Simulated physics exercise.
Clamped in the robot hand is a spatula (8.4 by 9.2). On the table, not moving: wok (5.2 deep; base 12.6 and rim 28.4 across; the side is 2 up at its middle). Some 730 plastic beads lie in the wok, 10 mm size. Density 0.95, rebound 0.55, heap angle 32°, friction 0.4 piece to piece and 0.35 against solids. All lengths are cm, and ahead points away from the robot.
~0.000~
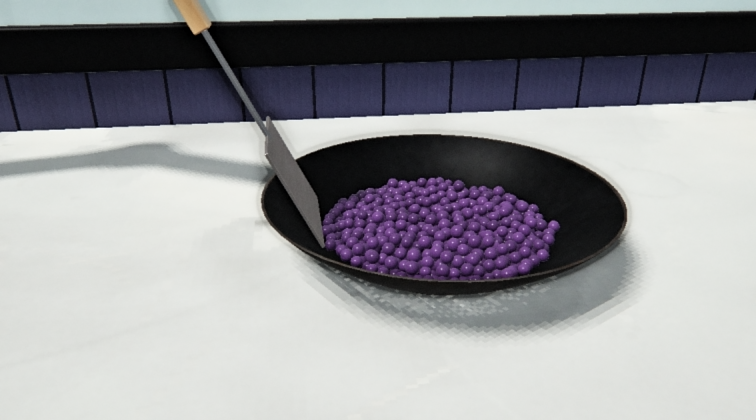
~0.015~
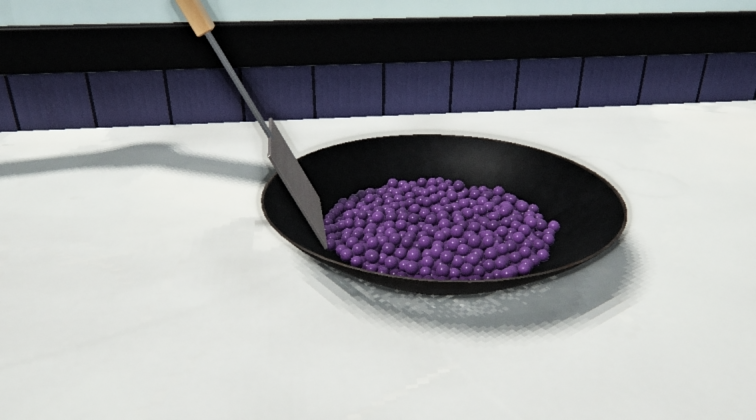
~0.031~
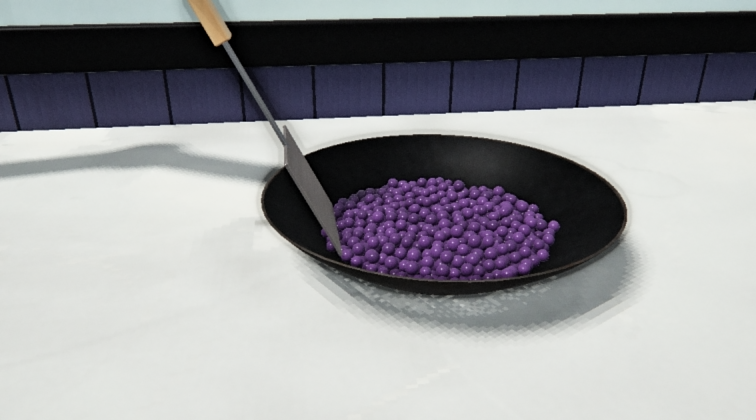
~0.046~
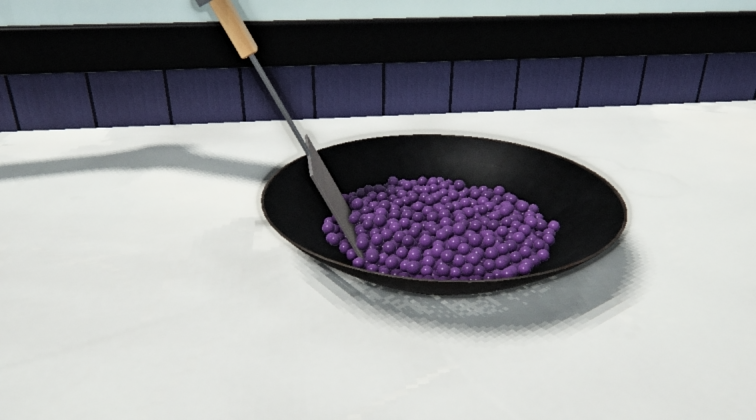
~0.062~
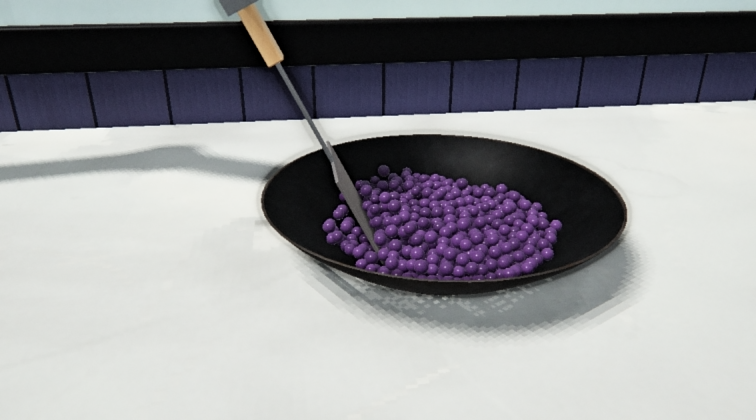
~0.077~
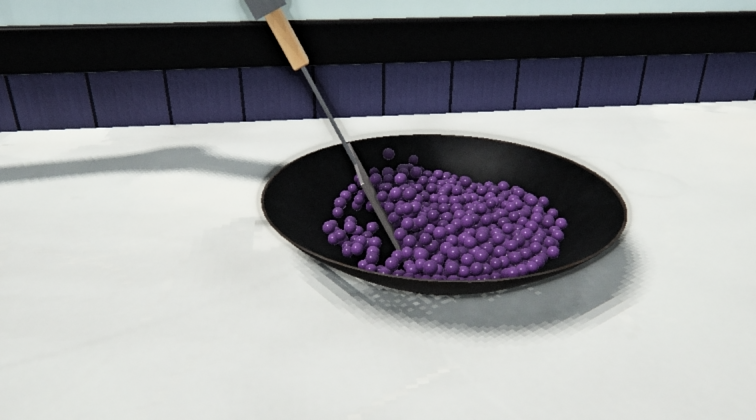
In the video, a wooden-handled spatula slopes into a black wok of purple beads on a white surface, then moves right through the pile, pushing some beads along and leaving others scattered behind it on the left.
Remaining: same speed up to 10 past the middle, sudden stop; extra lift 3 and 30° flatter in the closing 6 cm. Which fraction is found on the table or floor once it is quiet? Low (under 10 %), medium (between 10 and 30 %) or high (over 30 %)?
Answer: High; over 30 % of the plastic beads finish on the table or floor.
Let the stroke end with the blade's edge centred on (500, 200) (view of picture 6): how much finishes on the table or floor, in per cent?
Some 15 per cent.
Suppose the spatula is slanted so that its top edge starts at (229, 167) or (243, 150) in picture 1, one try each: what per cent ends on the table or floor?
Some 40 and 40 per cent.
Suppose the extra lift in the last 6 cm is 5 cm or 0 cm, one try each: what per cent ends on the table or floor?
About 40 and 40 per cent.
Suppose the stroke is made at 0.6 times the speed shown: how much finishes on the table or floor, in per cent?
About 30 per cent.
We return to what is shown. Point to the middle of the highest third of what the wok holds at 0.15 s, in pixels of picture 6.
Around (513, 191).
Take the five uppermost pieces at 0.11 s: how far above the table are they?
About 8 cm.
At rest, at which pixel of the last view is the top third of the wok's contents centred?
Around (513, 210).
By 0.11 s, sloping 64°, highest piece 10 above the table; 731 in the wok.
By 0.15 s, sloping 56°, highest piece 11 above the table; 729 in the wok, 2 on the blade or in flight.
By 0.37 s, sloping 34°, highest piece 14 above the table; 443 in the wok, 135 on the table or floor, 153 on the blade or in flight.
By 1.42 s, sloping 34°, highest piece 4 above the table; 443 in the wok, 288 on the table or floor.
Final count, 443 in the wok, 288 on the table or floor. That is 39 % on the table or floor.
